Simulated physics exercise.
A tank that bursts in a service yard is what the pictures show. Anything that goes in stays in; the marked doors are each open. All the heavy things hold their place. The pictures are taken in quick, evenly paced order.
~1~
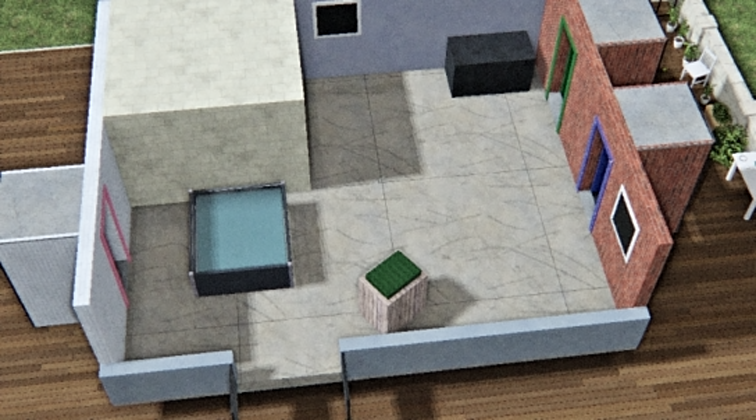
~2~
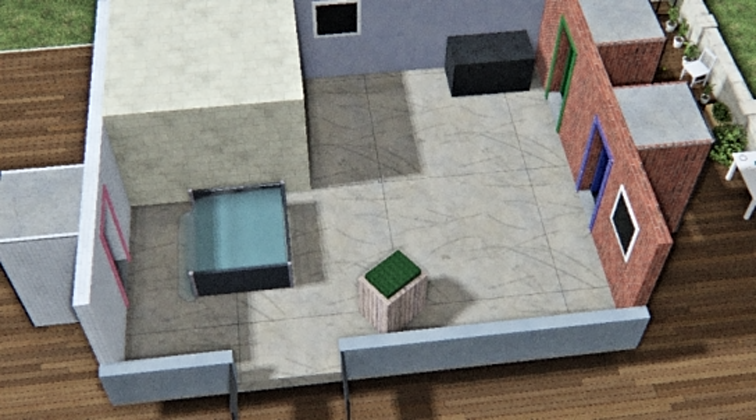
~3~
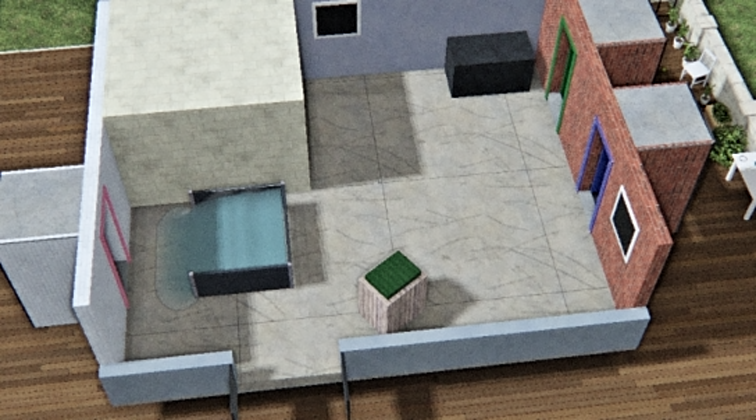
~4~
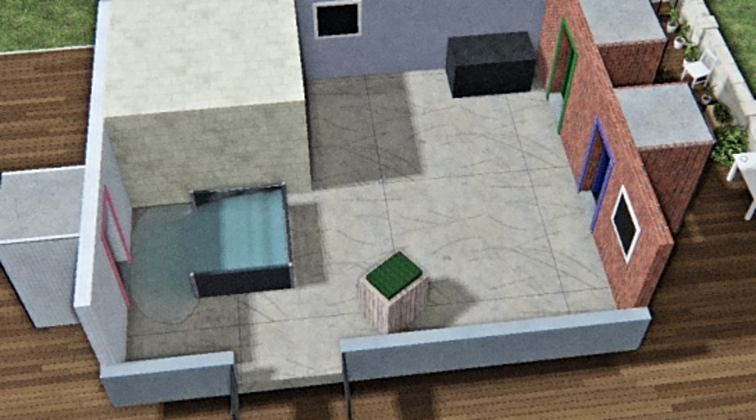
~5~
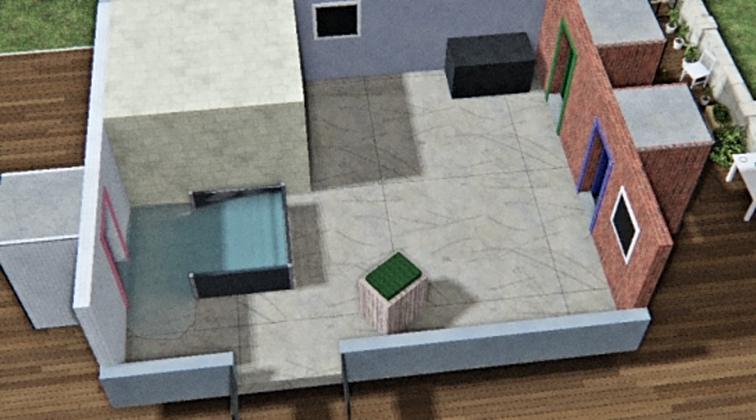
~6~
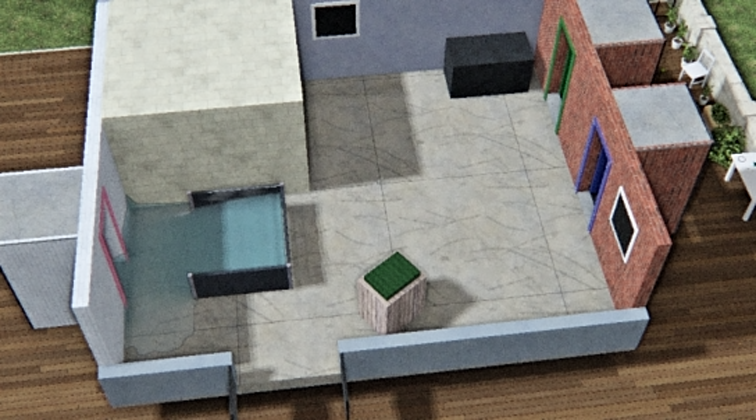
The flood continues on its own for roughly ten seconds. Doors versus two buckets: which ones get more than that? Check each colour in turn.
The blue door keeps inside the limit. The pink door overshoots the limit. The green door keeps inside the limit.
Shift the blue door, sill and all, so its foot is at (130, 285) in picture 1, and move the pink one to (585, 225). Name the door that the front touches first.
I'd go with the one in blue.
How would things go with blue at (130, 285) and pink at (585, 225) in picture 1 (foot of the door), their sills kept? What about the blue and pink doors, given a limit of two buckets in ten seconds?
As it turns out, the blue door door spills past but the pink door door keeps clear.
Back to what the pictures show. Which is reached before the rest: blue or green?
The door marked blue.
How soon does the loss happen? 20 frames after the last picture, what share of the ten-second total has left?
Estimated share: Close to 70 %.
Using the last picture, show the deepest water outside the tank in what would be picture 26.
It will be deepest around (124, 384).
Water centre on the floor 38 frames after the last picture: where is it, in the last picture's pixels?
Estimate: (271, 272).
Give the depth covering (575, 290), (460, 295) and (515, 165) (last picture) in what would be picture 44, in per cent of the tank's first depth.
The three come to some 0, 2 and 2 per cent respectively.
A moment on, water covers 10 % of the floor; the blue door not reached, the pink door far over two buckets in, the green door not reached.
Next, water covers 15 % of the floor; the blue door not reached, the pink door far over two buckets in, the green door not reached.
Then, water covers 30 % of the floor; the blue door not reached, the pink door far over two buckets in, the green door not reached.
Later, water covers 45 % of the floor; the blue door wet at the sill, nothing in, the pink door far over two buckets in, the green door not reached.
In the end, water covers 75 % of the floor; the blue door wet at the sill, nothing in, the pink door far over two buckets in, the green door wet at the sill, nothing in.
